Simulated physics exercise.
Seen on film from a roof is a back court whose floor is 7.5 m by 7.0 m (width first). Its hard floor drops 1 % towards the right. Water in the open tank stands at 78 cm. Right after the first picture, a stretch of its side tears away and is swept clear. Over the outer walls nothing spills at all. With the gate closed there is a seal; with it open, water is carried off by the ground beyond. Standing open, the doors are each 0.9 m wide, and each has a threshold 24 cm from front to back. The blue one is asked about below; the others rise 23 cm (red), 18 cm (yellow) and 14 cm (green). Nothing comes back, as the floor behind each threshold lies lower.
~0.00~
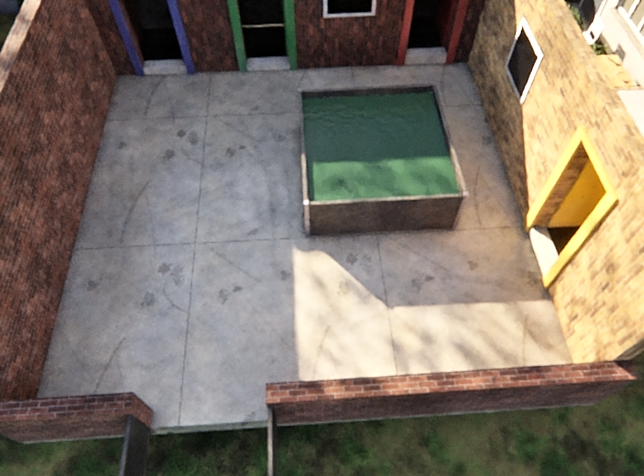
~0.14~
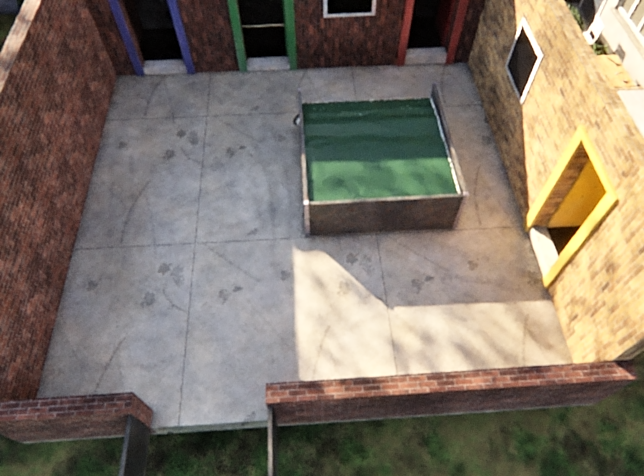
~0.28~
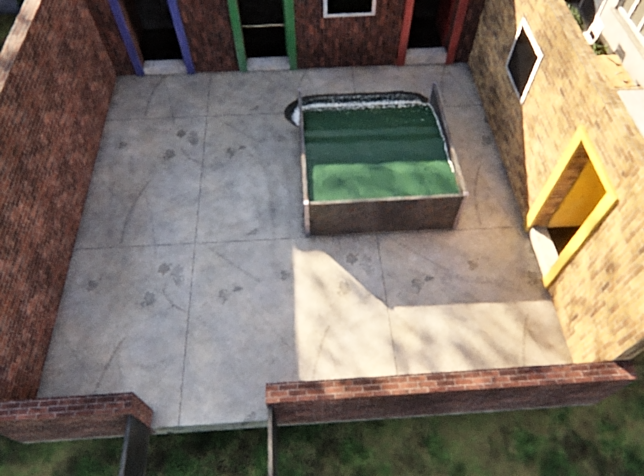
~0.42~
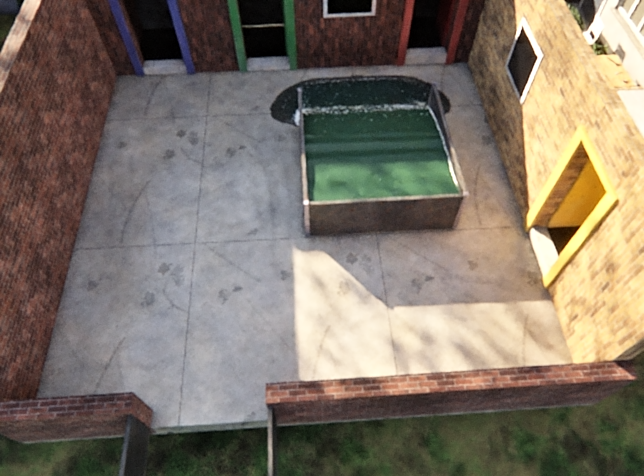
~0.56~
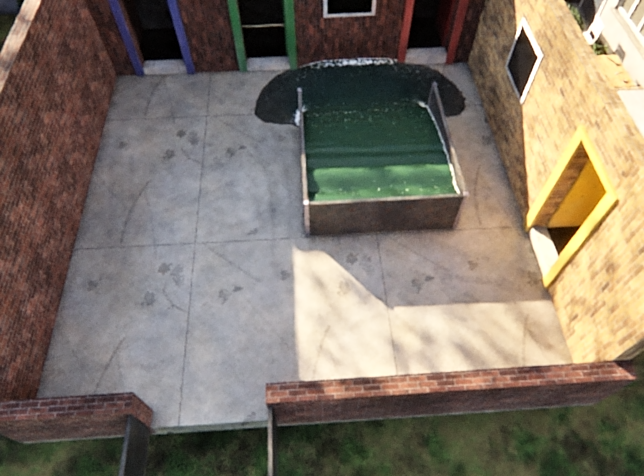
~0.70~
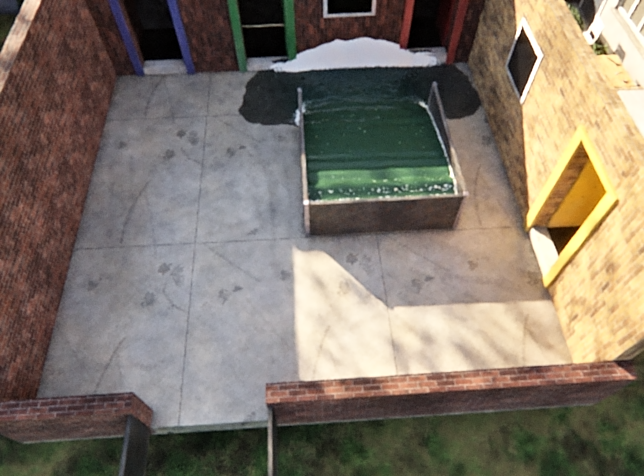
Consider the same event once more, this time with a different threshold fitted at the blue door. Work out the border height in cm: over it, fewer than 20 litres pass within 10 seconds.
Border at about 12.5 cm.
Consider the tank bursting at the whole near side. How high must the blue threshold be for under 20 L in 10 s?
It should stand roughly 10.5 cm high.
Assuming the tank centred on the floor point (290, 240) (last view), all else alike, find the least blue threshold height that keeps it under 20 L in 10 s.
New minimum height: Approx. 20 cm.
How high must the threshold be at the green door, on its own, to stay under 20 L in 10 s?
Door green, min height approx. 26 cm.
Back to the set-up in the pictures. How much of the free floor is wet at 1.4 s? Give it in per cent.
Some 15 per cent is wet.
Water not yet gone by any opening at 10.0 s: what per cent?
I'd say near 86 per cent is still there.
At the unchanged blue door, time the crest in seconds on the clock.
Approximately 5.5 s.
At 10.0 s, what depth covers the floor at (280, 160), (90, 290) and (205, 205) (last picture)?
Ordered as asked: 6, 11, 4 cm.
After 1.4 s water covers 15 % of the floor, deepest (58 cm) near (356, 71); it has not reached the blue door.
After 3.0 s water covers 40 % of the floor, deepest (46 cm) near (465, 67); 10 cm at the blue door, 0 litres in over its 17 cm threshold.
After 10.0 s water covers 95 % of the floor, deepest (12 cm) near (75, 350); 6 cm at the blue door, 5 litres in over its 17 cm threshold.
At the blue door as built, the water arrived by 1.5 s and peaked near 16 cm at 5.6 s.
With a threshold of 11.5 cm, 25 litres would have come in within the 10 s; with 13.5 cm, 15 litres. So under 20 litres takes about 12.5 cm.
